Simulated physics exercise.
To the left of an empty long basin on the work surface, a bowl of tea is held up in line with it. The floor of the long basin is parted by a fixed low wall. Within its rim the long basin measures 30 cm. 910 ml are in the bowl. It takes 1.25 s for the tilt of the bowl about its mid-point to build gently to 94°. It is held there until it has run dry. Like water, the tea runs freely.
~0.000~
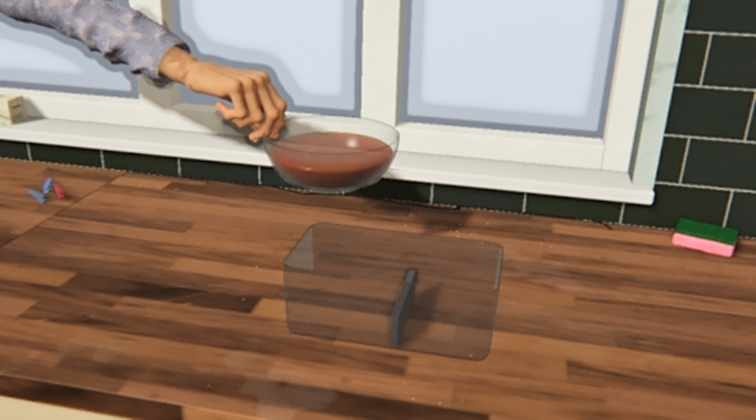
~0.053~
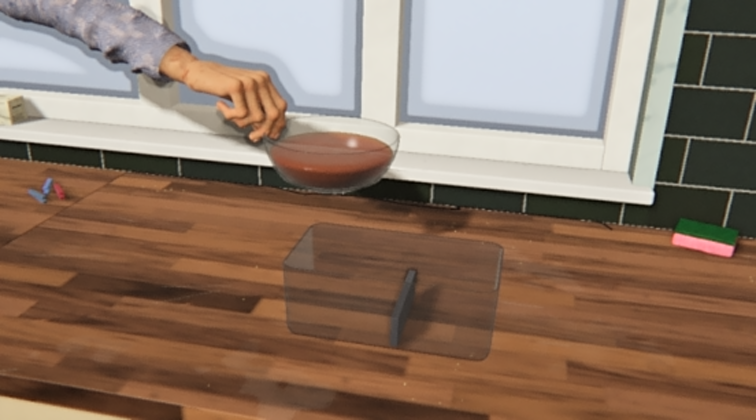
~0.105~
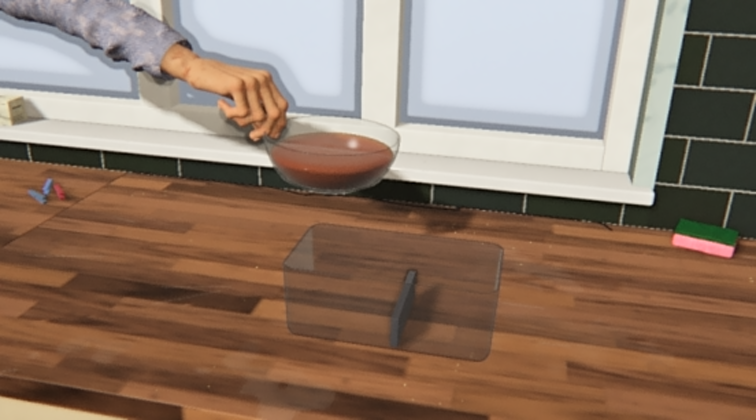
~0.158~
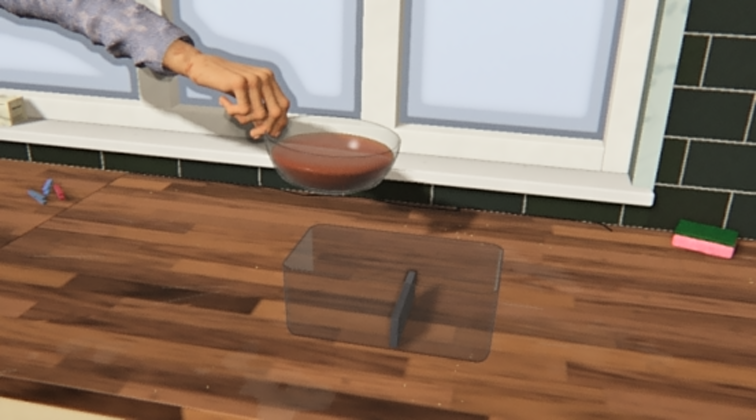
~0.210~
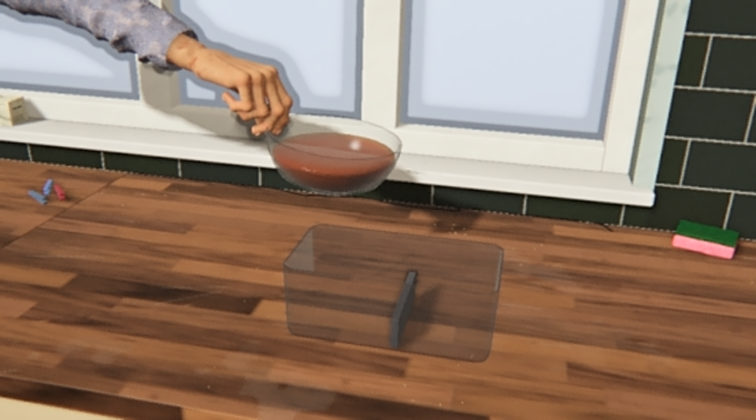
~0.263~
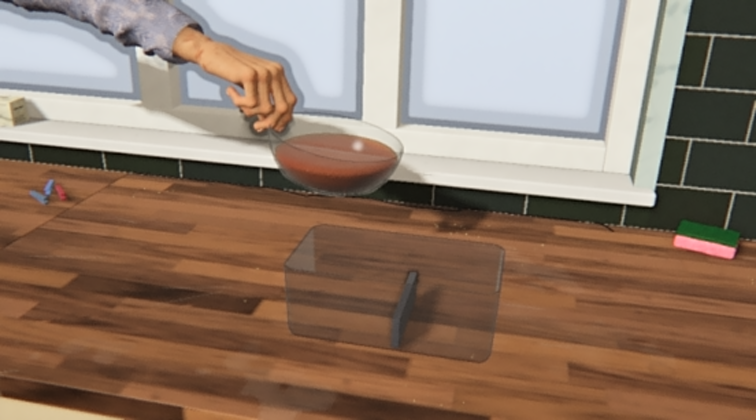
At the start, a hand holds a clear glass bowl of reddish-brown liquid level above a wooden worktop, to the left of an empty, see-through long basin. The bowl stays still briefly, then the hand slowly tilts it slightly to the right, with the liquid still inside and the basin unmoved.
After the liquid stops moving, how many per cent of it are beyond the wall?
About 78 per cent.
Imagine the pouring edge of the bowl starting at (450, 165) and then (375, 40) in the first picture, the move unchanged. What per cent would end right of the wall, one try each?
I'd expect close to 85 per cent and then close to 70 per cent.
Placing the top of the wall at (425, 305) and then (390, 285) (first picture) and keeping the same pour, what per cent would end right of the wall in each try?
Some 50 in a hundred, then some 90 in a hundred.
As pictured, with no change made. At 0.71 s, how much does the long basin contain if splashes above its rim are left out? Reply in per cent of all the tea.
I'd put it near 14 percent.
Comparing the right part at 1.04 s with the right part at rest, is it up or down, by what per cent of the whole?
The right part's share grows by around 2 per cent.
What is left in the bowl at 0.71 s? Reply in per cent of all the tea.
52 %.
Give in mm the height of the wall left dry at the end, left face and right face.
The left comes to roughly 40 mm and the right to roughly 12 mm.
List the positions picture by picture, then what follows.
In the first frame, tilt 0°; pouring edge (398, 140); surface from (274, 142) to (394, 153); the long basin's rim runs from (298, 244) to (501, 269); the wall's top is at (404, 294).
In the second frame, tilt 0°; pouring edge (398, 141); surface from (274, 142) to (394, 154).
In the third frame, tilt 2°; pouring edge (398, 143); surface from (274, 142) to (394, 155).
In the fourth frame, tilt 4°; pouring edge (399, 146); surface from (275, 142) to (395, 156).
In the fifth frame, tilt 6°; pouring edge (400, 150); surface from (277, 142) to (396, 158).
In the sixth frame, tilt 10°; pouring edge (402, 154); surface from (279, 143) to (398, 158).
Then, 0.71 s in, the tilt is 57° and 52 per cent is still to pour, 1 is left of the wall and 14 right of it.
Then, 1.04 s in, the tilt is 87° and 5 per cent is still to pour, 10 is left of the wall and 76 right of it.
Then, 1.38 s in, the tilt is 94° and 0 per cent is still to pour, 21 is left of the wall and 78 right of it.
Then, 1.75 s in, the tilt is 94° and 0 per cent is still to pour, 22 is left of the wall and 78 right of it.
Finally, 22 per cent lies left of the wall, 78 right of it and 1 outside.
